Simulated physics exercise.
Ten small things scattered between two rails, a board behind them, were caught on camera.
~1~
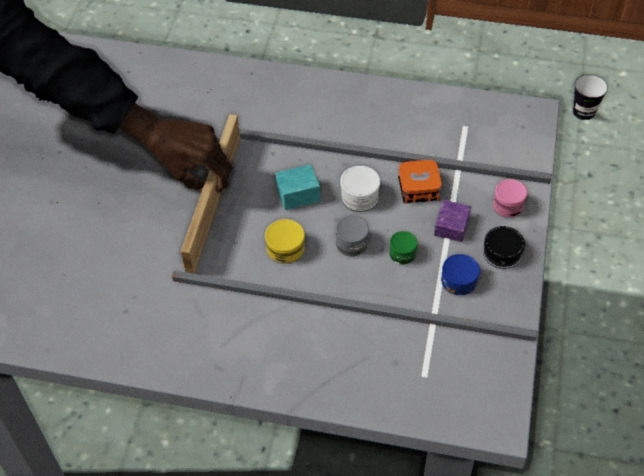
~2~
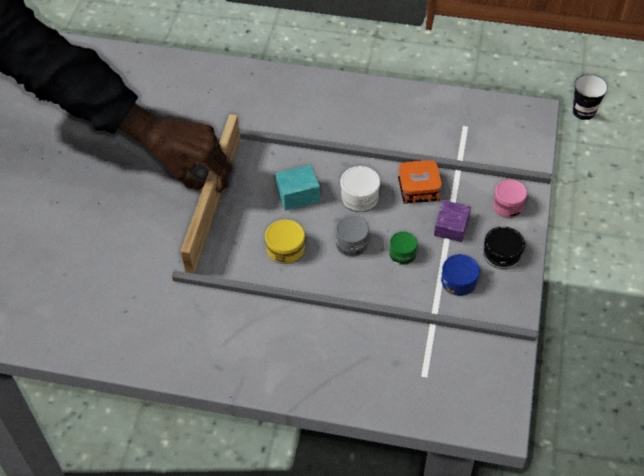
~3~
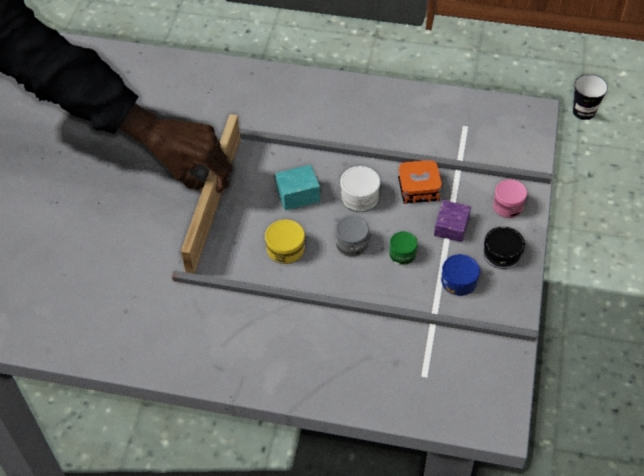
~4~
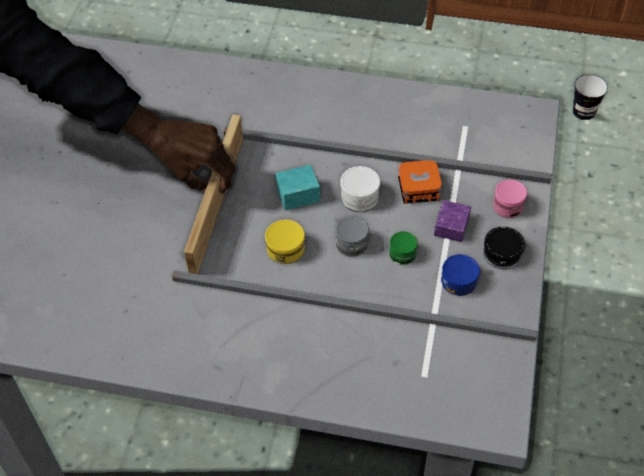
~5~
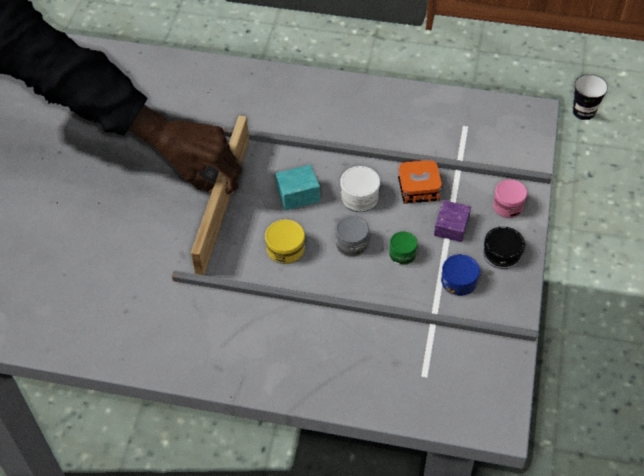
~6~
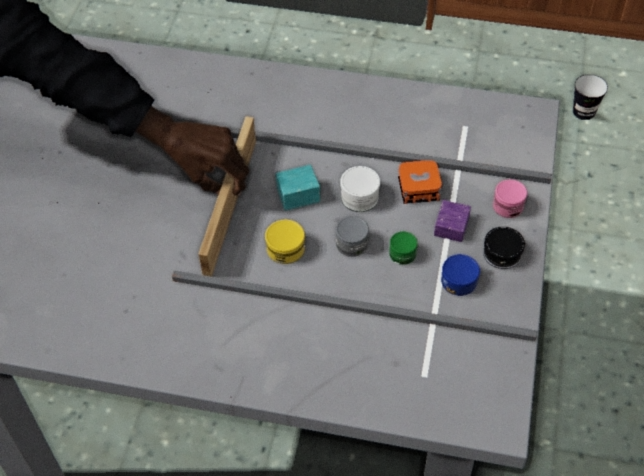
A hand slides a wooden board slightly right between two rails, toward ten small coloured tubs and blocks that stay still.
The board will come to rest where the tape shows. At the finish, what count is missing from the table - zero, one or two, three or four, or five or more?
Missing: Zero.
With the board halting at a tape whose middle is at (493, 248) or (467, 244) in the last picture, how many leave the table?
Counts per try: 4 and 0.
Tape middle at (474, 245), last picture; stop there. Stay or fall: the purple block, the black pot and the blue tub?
First the purple block, which stays on top, then the black pot, which leaves the top, and the blue tub, which stays on top.
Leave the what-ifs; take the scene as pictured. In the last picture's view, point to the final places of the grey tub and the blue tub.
The first one ends at (462, 246), the second at (497, 290).
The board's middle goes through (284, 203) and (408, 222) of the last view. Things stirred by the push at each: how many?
Moved so far: 2, later 9.
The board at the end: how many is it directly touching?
Tally at the end: 4.
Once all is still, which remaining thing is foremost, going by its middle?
Nearest at the end: The black pot.
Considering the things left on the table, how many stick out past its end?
The tally is 1.
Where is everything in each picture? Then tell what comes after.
The first frame shows black pot (504, 248); pink tub (510, 199); blue tub (460, 275); board (212, 192); tape (447, 240).
The second frame shows pink tub (510, 199); purple block (452, 221).
The third frame shows blue tub (460, 275); yellow tub (285, 242).
The fourth frame shows black pot (504, 248); green tub (403, 248).
The fifth frame shows pink tub (510, 199); turquoise block (298, 188).
The sixth frame shows black pot (504, 248); pink tub (510, 199); blue tub (460, 275); board (229, 194); tape (447, 240).
Soon after, none off yet; black pot at rest near (504, 248); pink tub at rest near (510, 199); blue tub at rest near (460, 275).
In the end, the number that fall off is zero.
